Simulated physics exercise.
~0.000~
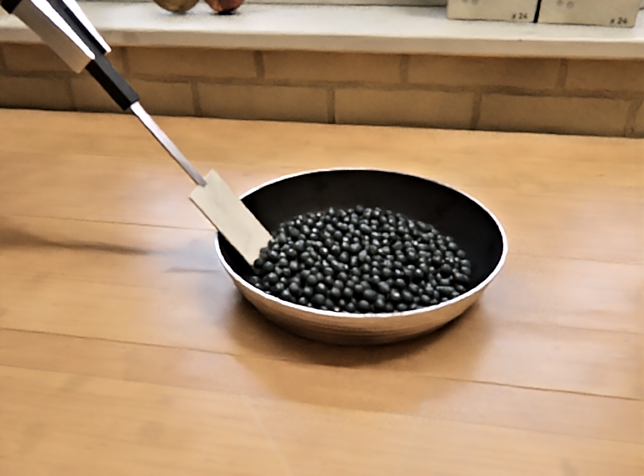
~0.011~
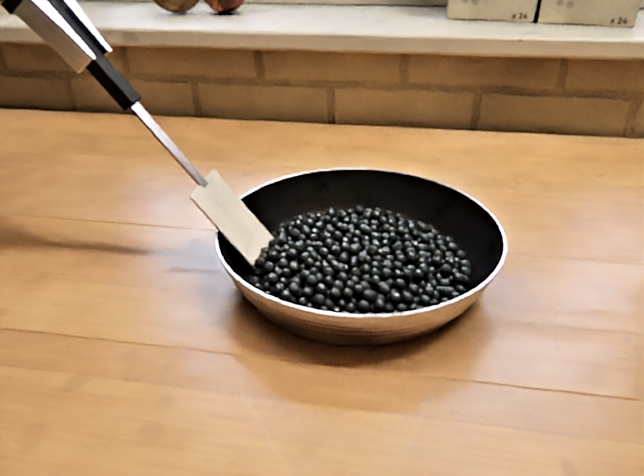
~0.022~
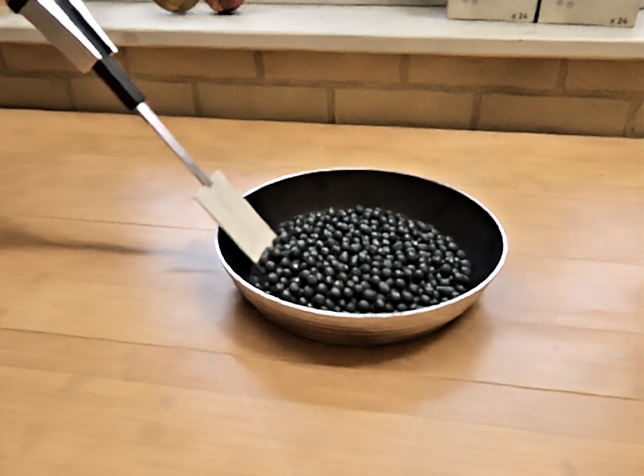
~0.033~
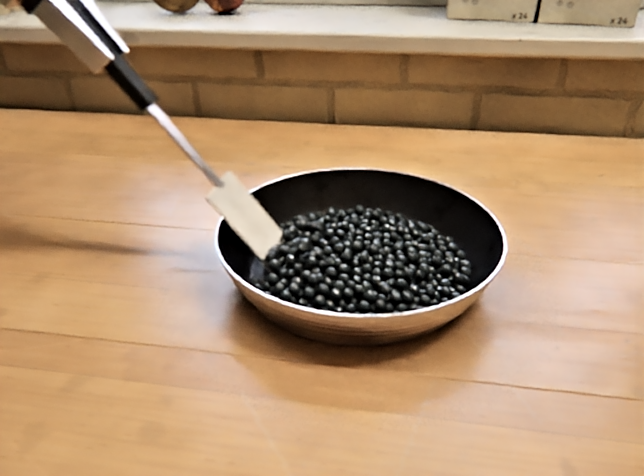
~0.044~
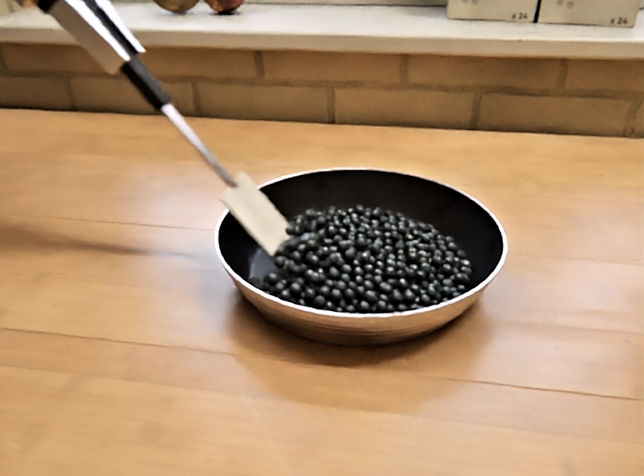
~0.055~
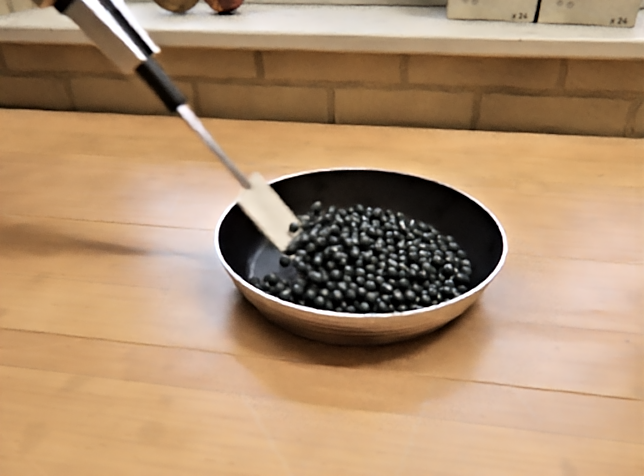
A spatula held by a gripper pushed to the right through a heap of shiny black beads in a frying pan on a wooden table, baring a small patch at the pan's left side.
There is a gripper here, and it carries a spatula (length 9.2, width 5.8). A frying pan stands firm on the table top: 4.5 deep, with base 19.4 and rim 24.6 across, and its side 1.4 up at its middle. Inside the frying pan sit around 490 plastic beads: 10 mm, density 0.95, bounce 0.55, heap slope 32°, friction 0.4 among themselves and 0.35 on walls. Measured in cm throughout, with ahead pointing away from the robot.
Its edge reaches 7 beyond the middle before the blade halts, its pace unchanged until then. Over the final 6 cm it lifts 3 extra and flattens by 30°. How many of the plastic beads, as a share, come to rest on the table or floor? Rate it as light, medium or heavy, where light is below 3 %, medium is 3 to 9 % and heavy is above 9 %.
Rating: Medium.
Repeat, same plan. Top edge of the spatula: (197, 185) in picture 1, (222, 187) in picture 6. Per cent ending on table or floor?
About 0 per cent.
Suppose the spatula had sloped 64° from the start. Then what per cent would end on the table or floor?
I'd expect near 5 percent then.
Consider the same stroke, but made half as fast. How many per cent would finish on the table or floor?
0 %.
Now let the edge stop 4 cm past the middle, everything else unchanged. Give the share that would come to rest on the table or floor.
Close to 0 per cent would end on the table or floor.
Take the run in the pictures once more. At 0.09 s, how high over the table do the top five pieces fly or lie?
I'd say close to 5 cm on average.
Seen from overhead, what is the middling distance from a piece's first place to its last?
Some 3 cm.
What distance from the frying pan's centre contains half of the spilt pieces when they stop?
I reckon close to 32 centimetres.
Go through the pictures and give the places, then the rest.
Spatula top edge at (201, 182), sloping 53°; upper third of the load around (354, 252), from x 255 to 465, top at y 210; 487 in the frying pan, in the first picture.
Spatula top edge at (202, 183), sloping 53°; upper third of the load around (354, 252), from x 255 to 465, top at y 210, in the second picture.
Spatula top edge at (207, 183), sloping 53°; upper third of the load around (351, 252), from x 255 to 465, top at y 210, in the third picture.
Spatula top edge at (218, 184), sloping 53°; upper third of the load around (348, 251), from x 255 to 465, top at y 210, in the fourth picture.
Spatula top edge at (232, 185), sloping 53°; upper third of the load around (346, 251), from x 255 to 465, top at y 210, in the fifth picture.
Spatula top edge at (247, 185), sloping 53°; upper third of the load around (345, 250), from x 255 to 465, top at y 210; 487 in the frying pan, in the sixth picture.
By 0.09 s, sloping 53°, highest piece 5 above the table; 487 in the frying pan.
By 0.12 s, sloping 44°, highest piece 6 above the table; 487 in the frying pan.
By 0.33 s, sloping 23°, highest piece 5 above the table; 459 in the frying pan, 22 on the table or floor, 6 on the blade or in flight.
By 1.38 s, sloping 23°, highest piece 4 above the table; 459 in the frying pan, 28 on the table or floor.
Final count, 459 in the frying pan, 28 on the table or floor. That is 6 % on the table or floor.
